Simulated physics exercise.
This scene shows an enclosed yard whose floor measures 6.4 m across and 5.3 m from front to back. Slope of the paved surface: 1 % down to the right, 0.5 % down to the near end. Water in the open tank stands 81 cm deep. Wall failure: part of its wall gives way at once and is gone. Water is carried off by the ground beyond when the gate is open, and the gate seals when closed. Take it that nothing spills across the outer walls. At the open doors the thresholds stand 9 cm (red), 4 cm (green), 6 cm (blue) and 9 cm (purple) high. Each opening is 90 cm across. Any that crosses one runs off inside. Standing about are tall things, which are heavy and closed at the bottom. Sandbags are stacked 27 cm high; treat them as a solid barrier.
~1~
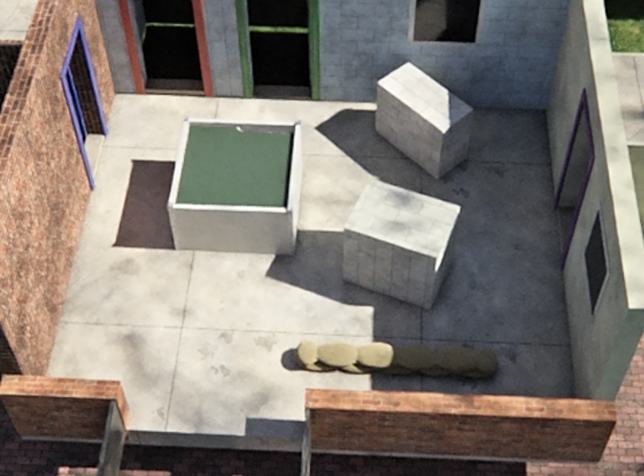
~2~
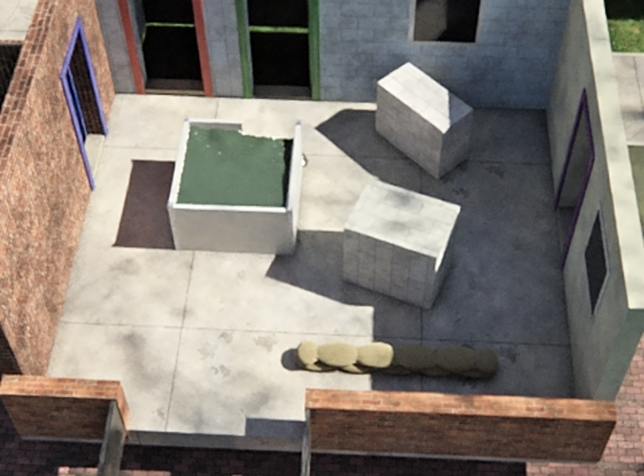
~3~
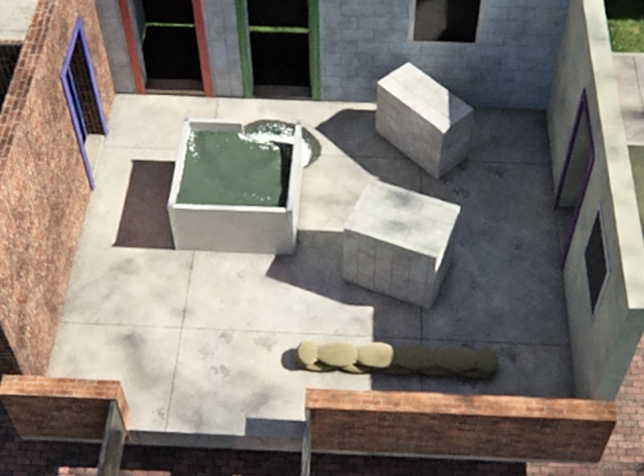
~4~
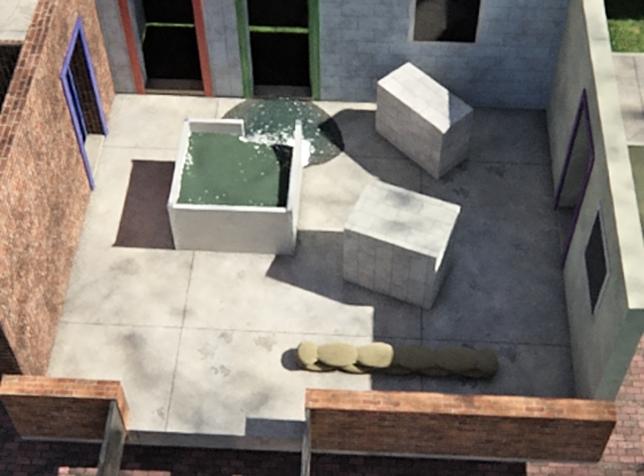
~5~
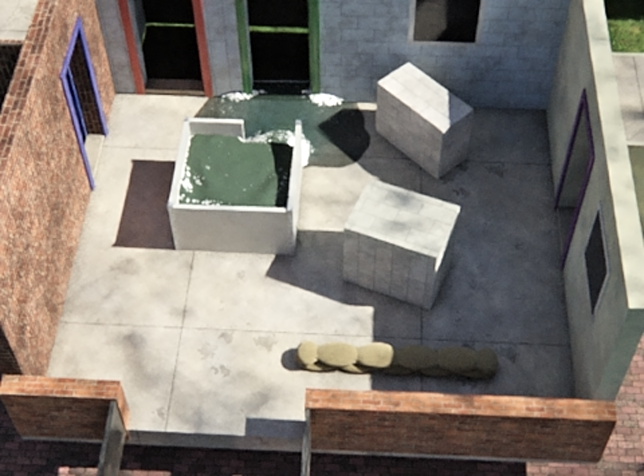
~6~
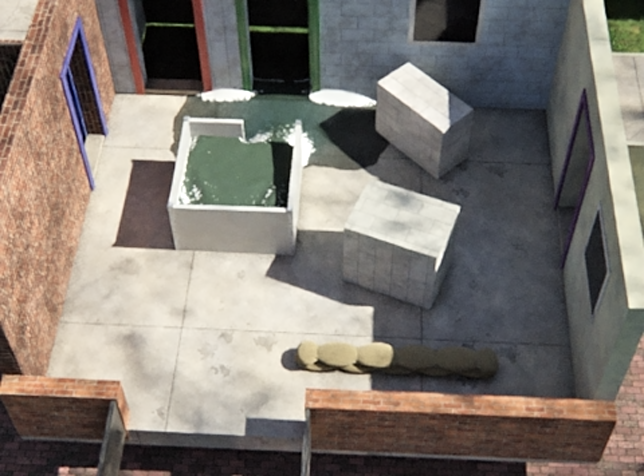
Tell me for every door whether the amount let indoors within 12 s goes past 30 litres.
The red door holds the inflow within the limit; the green door lets the inflow top the limit; the blue door holds the inflow within the limit; the purple door holds the inflow within the limit.
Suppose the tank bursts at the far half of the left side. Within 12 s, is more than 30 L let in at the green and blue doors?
Compared with that limit, green falls short while blue goes higher.
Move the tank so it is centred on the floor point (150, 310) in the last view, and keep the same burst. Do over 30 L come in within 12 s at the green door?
Lab note: Green door limit exceeded.
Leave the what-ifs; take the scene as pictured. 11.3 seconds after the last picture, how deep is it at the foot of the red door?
Close to 2.0 cm of depth.
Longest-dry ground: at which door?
The purple door.
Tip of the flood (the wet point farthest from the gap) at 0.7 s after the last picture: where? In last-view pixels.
I'd put it near pixel (516, 111) of the last picture.
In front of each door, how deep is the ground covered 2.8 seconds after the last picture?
Door by door in cm, red shows 5, green shows 8, blue shows 5, purple shows 4.
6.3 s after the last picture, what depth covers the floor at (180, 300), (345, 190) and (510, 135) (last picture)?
Roughly 1, 1 and 3 cm, in turn.
Then, 0.7 s after the last picture water covers 15 % of the floor and is deepest (40 cm) near (394, 115); red door 9 cm at the sill, 0 L in, green door 9 cm at the sill, 207 L in, blue door not reached, purple door not reached.
Then, 1.5 s after the last picture water covers 25 % of the floor and is deepest (33 cm) near (394, 115); red door 7 cm at the sill, 1 L in, green door 6 cm at the sill, 369 L in, blue door 6 cm at the sill, 0 L in, purple door not reached.
Then, 2.8 s after the last picture water covers 45 % of the floor and is deepest (22 cm) near (394, 115); red door 5 cm at the sill, 2 L in, green door 8 cm at the sill, 523 L in, blue door 5 cm at the sill, 1 L in, purple door 4 cm at the sill, 0 L in.
Then, 6.3 s after the last picture water covers 75 % of the floor and is deepest (10 cm) near (394, 115); red door 3 cm at the sill, 2 L in, green door 9 cm at the sill, 681 L in, blue door 3 cm at the sill, 1 L in, purple door 3 cm at the sill, 0 L in.
Then, 11.3 s after the last picture water covers 85 % of the floor and is deepest (7 cm) near (557, 432); red door 2 cm at the sill, 2 L in, green door 4 cm at the sill, 714 L in, blue door 2 cm at the sill, 1 L in, purple door 5 cm at the sill, 0 L in.
